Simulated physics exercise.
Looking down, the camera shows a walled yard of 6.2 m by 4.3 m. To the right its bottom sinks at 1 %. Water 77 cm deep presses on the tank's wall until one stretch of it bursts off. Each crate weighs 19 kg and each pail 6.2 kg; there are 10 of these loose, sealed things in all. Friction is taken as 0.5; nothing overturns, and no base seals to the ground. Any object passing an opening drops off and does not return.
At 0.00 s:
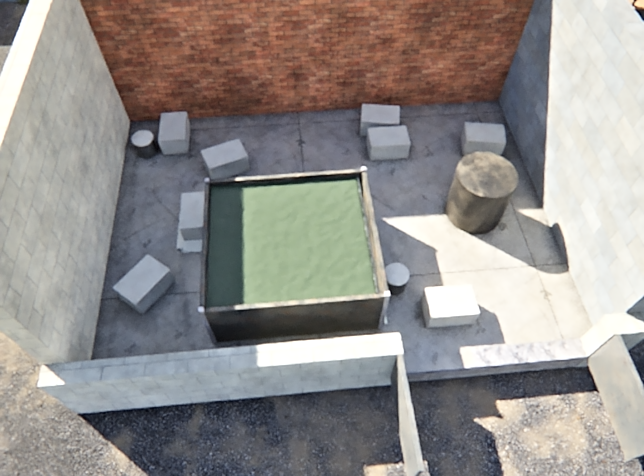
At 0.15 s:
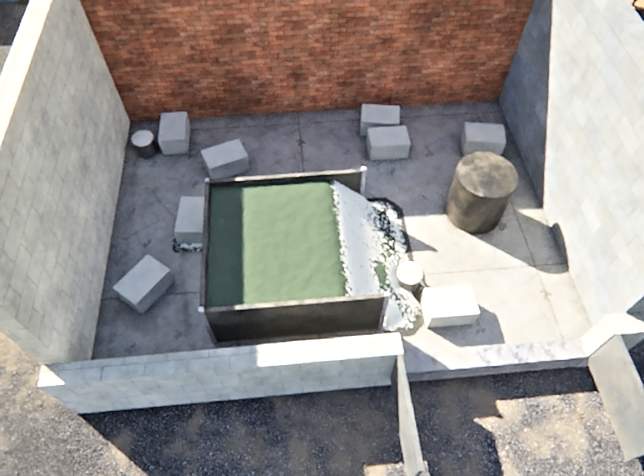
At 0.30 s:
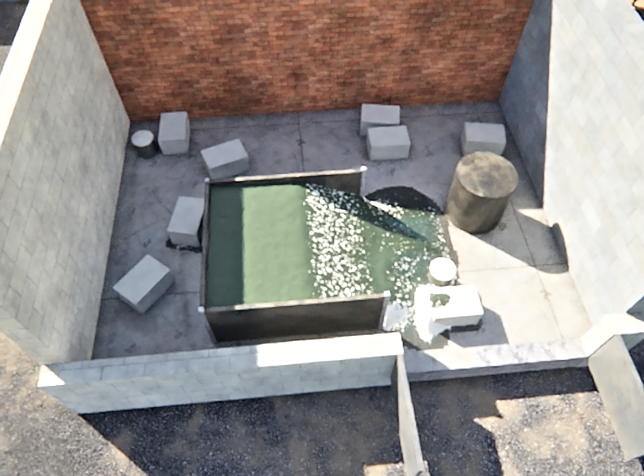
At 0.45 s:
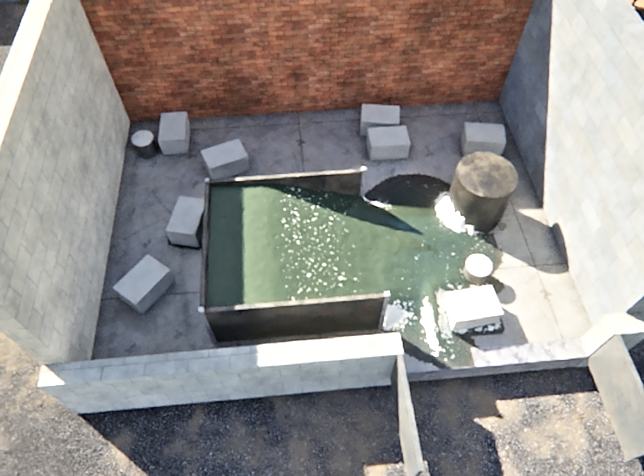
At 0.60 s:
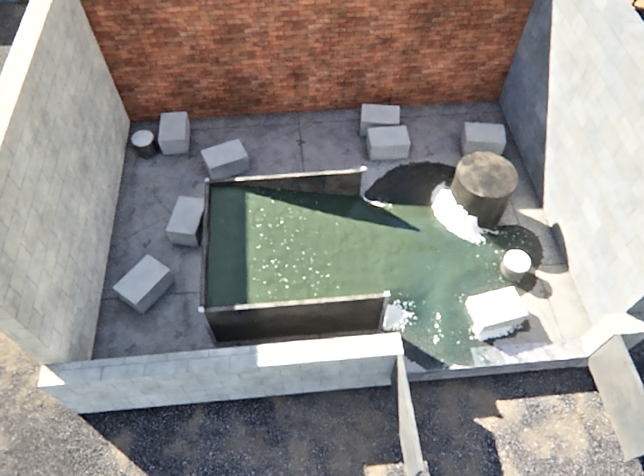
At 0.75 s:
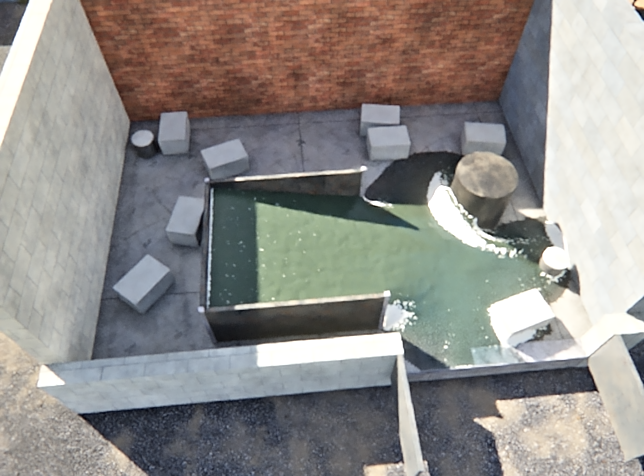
In a walled yard, green water pours rightward from a tank, pushing a pail and a crate.
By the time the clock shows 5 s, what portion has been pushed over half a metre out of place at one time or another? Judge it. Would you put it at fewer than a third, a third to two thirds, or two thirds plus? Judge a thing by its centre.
I would say a third to two thirds.
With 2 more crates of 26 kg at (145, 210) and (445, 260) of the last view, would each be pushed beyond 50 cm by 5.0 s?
Outcome: Stays within first, breaks the threshold second.
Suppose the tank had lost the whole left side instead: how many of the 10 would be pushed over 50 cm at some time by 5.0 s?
The count would be 9.
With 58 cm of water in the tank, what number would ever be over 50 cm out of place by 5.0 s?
That would make 5 of them.
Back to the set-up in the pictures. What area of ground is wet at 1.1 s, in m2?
12.0 m2.
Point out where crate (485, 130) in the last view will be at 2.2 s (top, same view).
It ends up close to (498, 92).
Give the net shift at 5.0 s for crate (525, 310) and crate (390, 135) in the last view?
Washed out; 120 cm.
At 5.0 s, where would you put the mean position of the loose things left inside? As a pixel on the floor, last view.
Averaged position, last view: Near pixel (242, 180).
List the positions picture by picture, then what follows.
A pail at (396, 274) rests on the ground; a crate at (451, 301), on the bottom; water covers 3.7 m2; 0 of 10 have shifted, in the first frame.
A pail at (410, 272), on the bottom, 17 cm from its start; a crate at (451, 301), on the bottom; 4.8 m2 under water; 2 of 10 have shifted, in the second frame.
A pail at (443, 269), on the bottom, 60 cm from its start; a crate at (455, 301) rests on the ground, 4 cm from its start; water covers 6.1 m2; 2 of 10 have shifted, in the third frame.
A pail at (479, 265) rests on the ground, 108 cm from its start; a crate at (474, 303), on the bottom, 27 cm from its start; water covers 7.5 m2; 3 of 10 have shifted, in the fourth frame.
A pail at (517, 261), on the bottom, 159 cm from its start; a crate at (498, 306), on the bottom, 57 cm from its start; 8.9 m2 under water; 3 of 10 have shifted, in the fifth frame.
A pail at (557, 258), on the bottom, 212 cm from its start; a crate at (524, 310) rests on the ground, 88 cm from its start; water covers 10.1 m2; 3 of 10 have shifted, in the sixth frame.
After 1.1 s 2 of 10 are over 50 cm from their spots; 1 afloat.
After 2.2 s 3 of 10 are over 50 cm from their spots; 1 afloat.
After 3.5 s 4 of 10 are over 50 cm from their spots; 1 afloat.
After 5.0 s 5 of 10 are over 50 cm from their spots, and 5 have been at some point; 1 afloat.
